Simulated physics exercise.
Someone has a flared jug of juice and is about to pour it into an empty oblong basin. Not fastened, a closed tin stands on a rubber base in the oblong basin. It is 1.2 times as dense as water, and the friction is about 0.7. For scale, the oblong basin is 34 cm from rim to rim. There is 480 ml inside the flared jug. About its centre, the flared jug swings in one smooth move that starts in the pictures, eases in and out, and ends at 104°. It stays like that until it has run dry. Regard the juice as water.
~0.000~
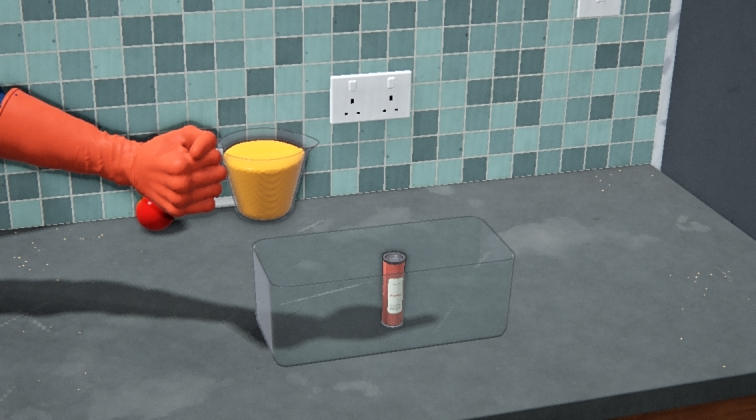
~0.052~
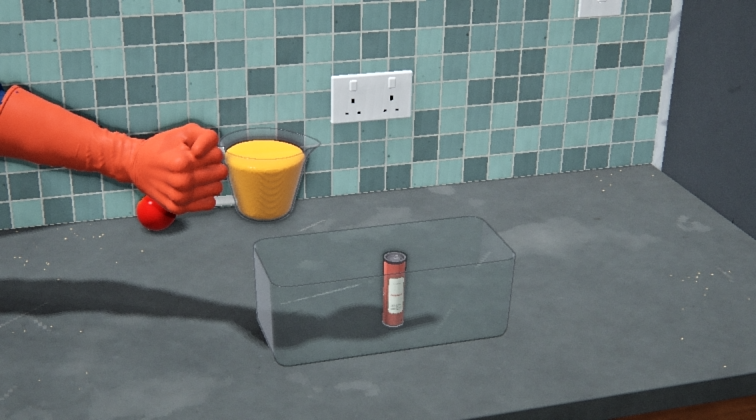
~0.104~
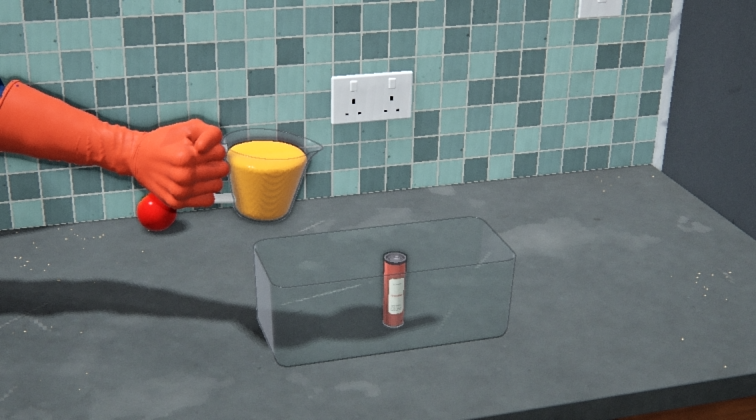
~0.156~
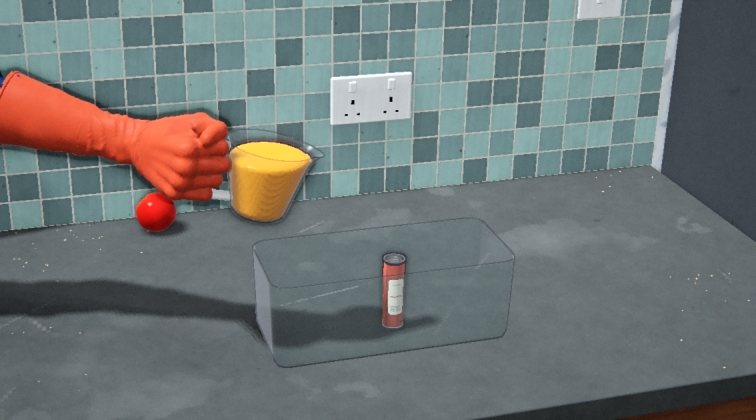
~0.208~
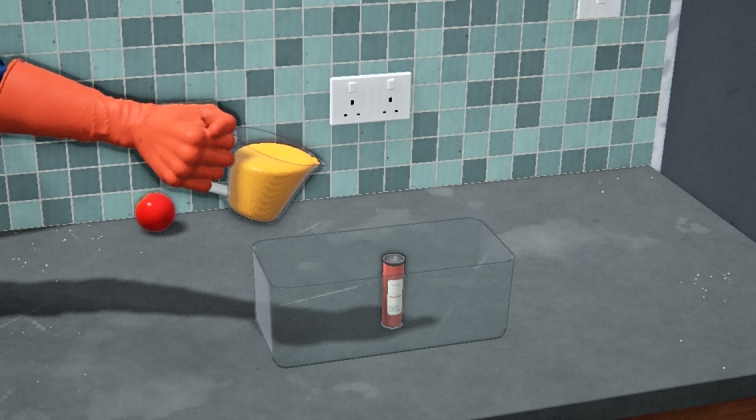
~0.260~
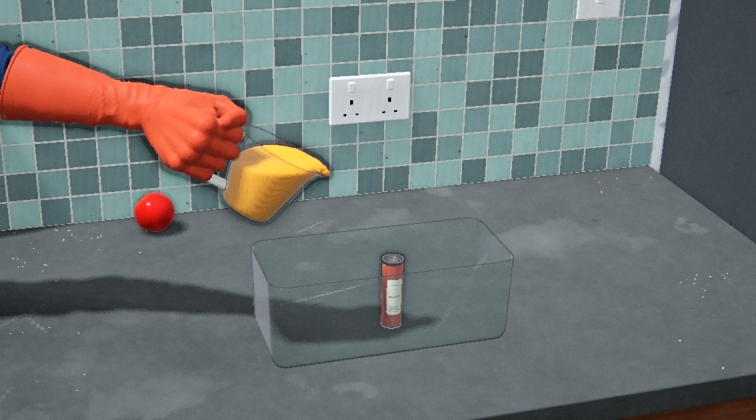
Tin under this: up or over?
My guess is it's going to stay on its base.
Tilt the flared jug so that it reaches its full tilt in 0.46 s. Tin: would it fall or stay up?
The tin stays on its base.
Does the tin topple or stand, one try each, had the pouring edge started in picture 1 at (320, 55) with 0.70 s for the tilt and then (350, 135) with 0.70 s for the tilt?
First it falls; then it topples.
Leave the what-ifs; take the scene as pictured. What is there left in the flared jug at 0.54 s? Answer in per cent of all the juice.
Portion remaining: Approx. 36 per cent.
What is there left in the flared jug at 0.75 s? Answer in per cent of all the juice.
Around 3 in a hundred is still there.
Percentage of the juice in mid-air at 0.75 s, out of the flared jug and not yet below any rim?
I'd say some 5 per cent is in the air.
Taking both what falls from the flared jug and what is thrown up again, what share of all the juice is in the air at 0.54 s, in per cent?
Around 26 in a hundred.
By 0.54 s the tilt is 91° and 37 per cent is still to pour; the tin stands where it began.
By 0.75 s the tilt is 104° and 3 per cent is still to pour; the tin stands where it began.
By 0.96 s the tilt is 104° and 0 per cent is still to pour; the tin stands where it began.
By 1.20 s the tilt is 104° and 0 per cent is still to pour; the tin stands where it began.
At rest the tin stands where it began.
